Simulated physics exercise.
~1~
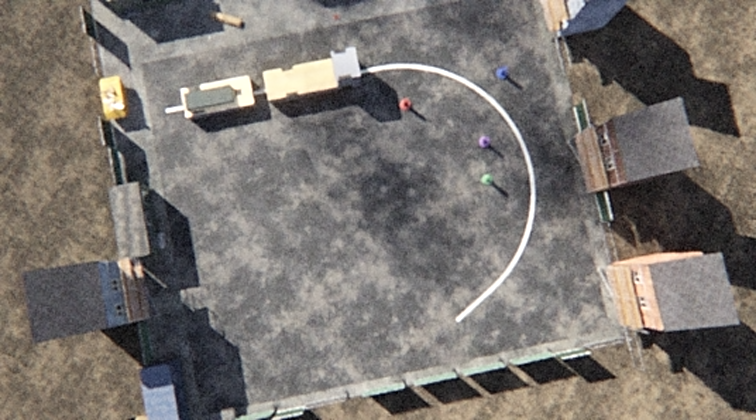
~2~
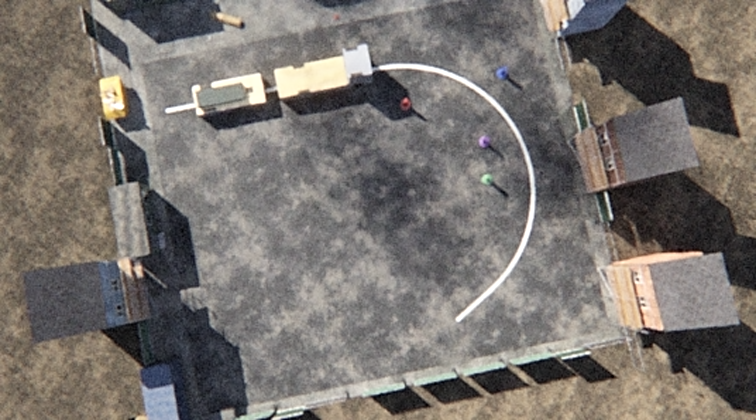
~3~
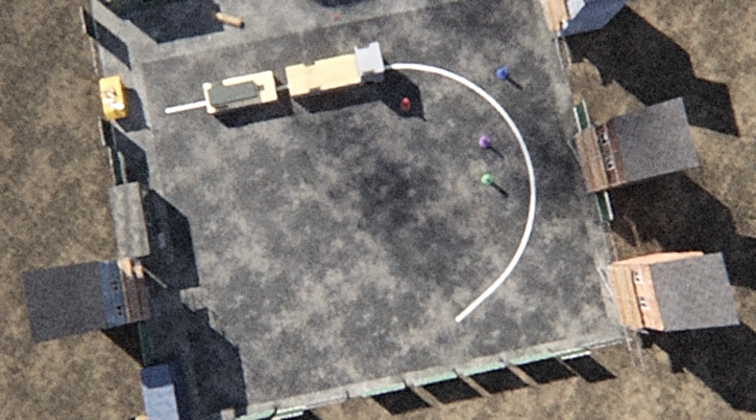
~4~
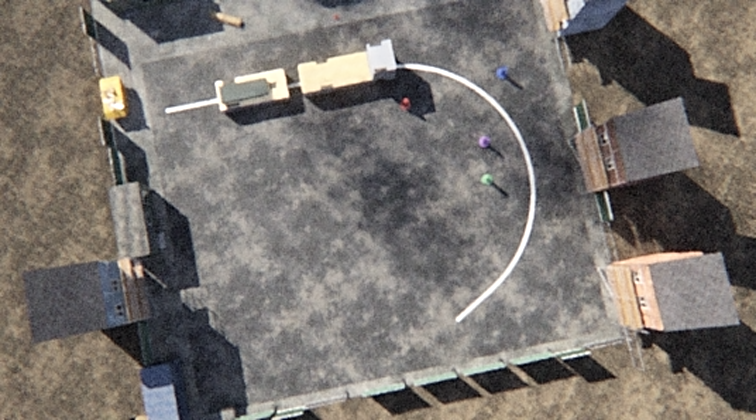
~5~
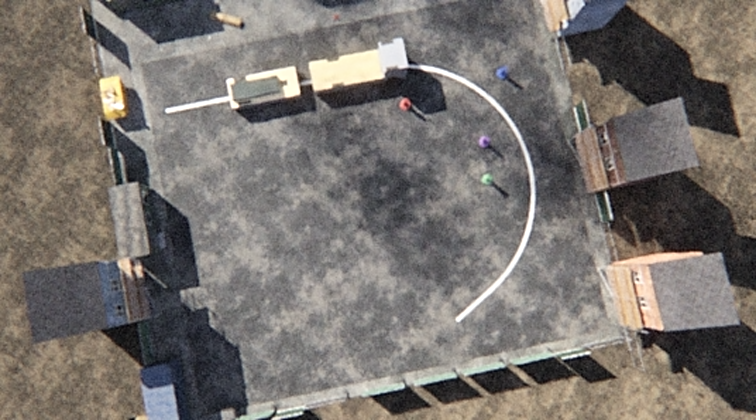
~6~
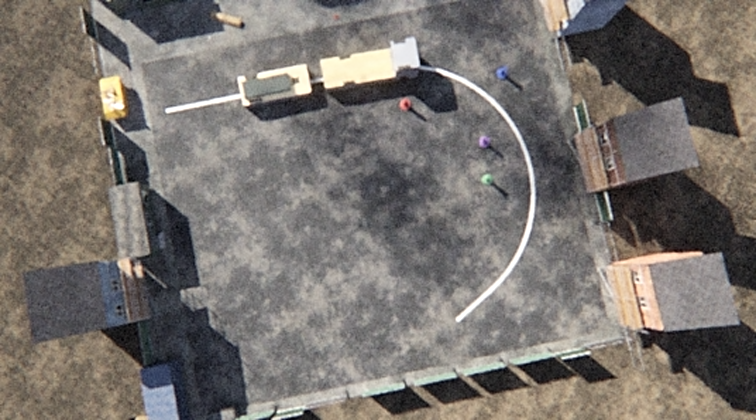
The footage shows, from high above, a pale truck with a light grey cab towing one trailer slowly rightward along a painted white line, passing above a red post and reaching the start of the curve, with blue, purple and green posts standing further right.
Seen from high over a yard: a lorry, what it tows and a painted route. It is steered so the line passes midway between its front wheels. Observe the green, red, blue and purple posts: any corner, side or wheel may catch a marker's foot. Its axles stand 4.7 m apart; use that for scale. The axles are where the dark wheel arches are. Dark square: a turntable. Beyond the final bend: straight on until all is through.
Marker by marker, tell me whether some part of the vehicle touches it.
The green one will be passed safely; the red one will be passed safely; the blue one will be passed safely; the purple one will be caught.
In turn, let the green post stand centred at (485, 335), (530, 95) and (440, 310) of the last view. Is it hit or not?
Results in order - no collision, no collision, collision.
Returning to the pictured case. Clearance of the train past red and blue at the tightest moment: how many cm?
Results - red 70, blue 30.
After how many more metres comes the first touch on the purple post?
21.0 m.
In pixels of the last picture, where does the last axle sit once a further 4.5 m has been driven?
Somewhere around pixel (303, 79).
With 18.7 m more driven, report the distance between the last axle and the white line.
The middle of the last axle sits about 150 cm from the line.
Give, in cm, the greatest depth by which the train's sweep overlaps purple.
The figure for purple is 60.
7.4 m further on, the last axle is at (335, 74) of the last picture, 10 cm off the line; blue has been passed with 30 cm to spare.
15.0 m further on, the last axle is at (413, 75) of the last picture, 120 cm off the line; red has been passed with 65 cm to spare.
21.2 m further on, the last axle is at (468, 101) of the last picture, 170 cm off the line; the trailer has hit purple.
30.4 m further on, the last axle is at (513, 177) of the last picture, 195 cm off the line; green has been passed with 25 cm to spare.
46.0 m further on, the last axle is at (438, 333) of the last picture, 45 cm off the line; 1 of 4 struck in all.
